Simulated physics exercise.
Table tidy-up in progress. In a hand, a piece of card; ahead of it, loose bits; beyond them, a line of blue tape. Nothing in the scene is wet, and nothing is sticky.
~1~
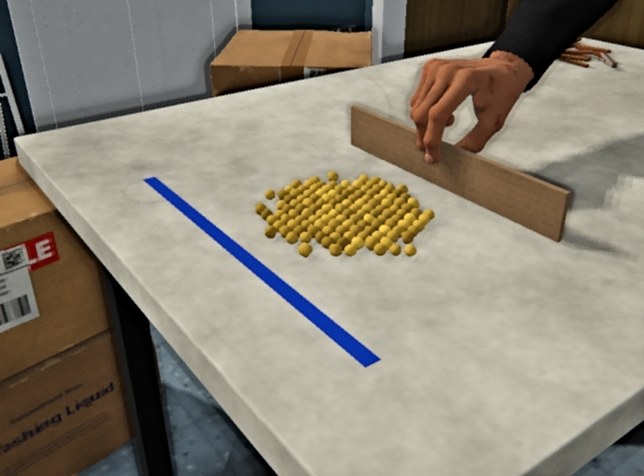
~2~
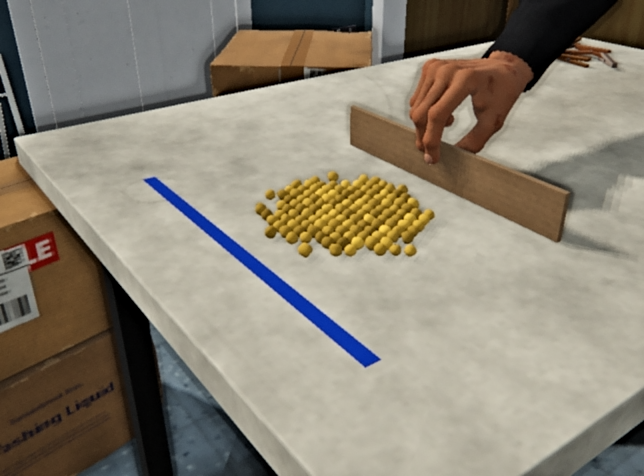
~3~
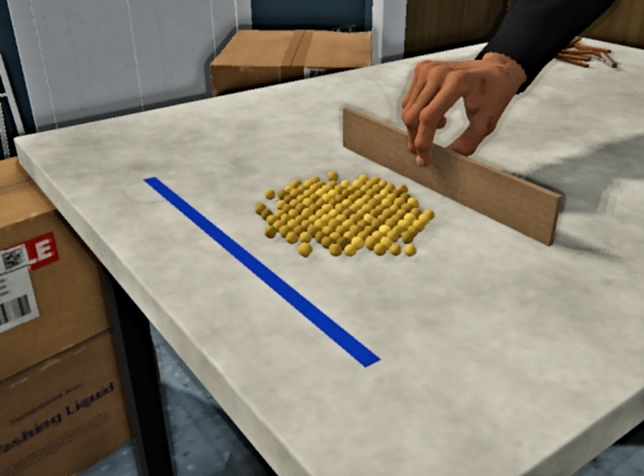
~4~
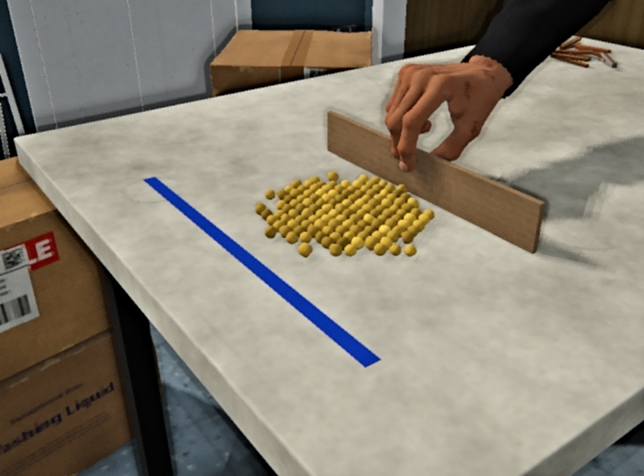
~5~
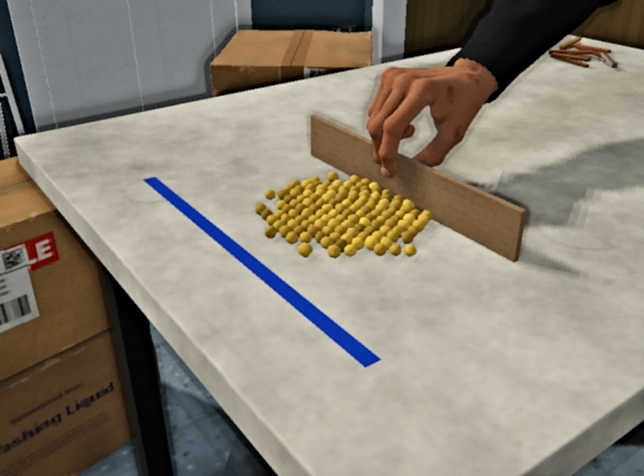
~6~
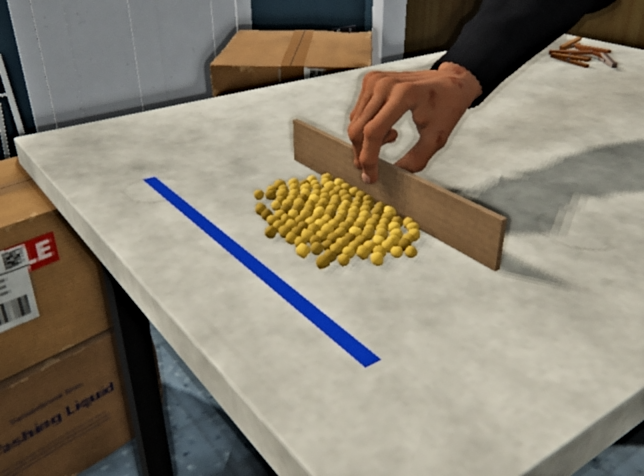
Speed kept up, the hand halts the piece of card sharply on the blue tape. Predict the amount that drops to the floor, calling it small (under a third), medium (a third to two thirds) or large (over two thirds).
Small.
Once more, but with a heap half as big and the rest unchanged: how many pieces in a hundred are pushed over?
About 0 in a hundred.
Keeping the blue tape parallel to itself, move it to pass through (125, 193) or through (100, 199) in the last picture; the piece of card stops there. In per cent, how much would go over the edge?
In turn 50 and 90 in a hundred.
Shortly afterwards, piece of card still moving, near (307, 183); heap all on the table, its front near (217, 246).
Next, piece of card stopped at the blue tape; heap only a few over the edge.
Some moments later, piece of card stopped at the blue tape; heap a little over the edge.
In the end, piece of card stopped at the blue tape; heap a little over the edge.
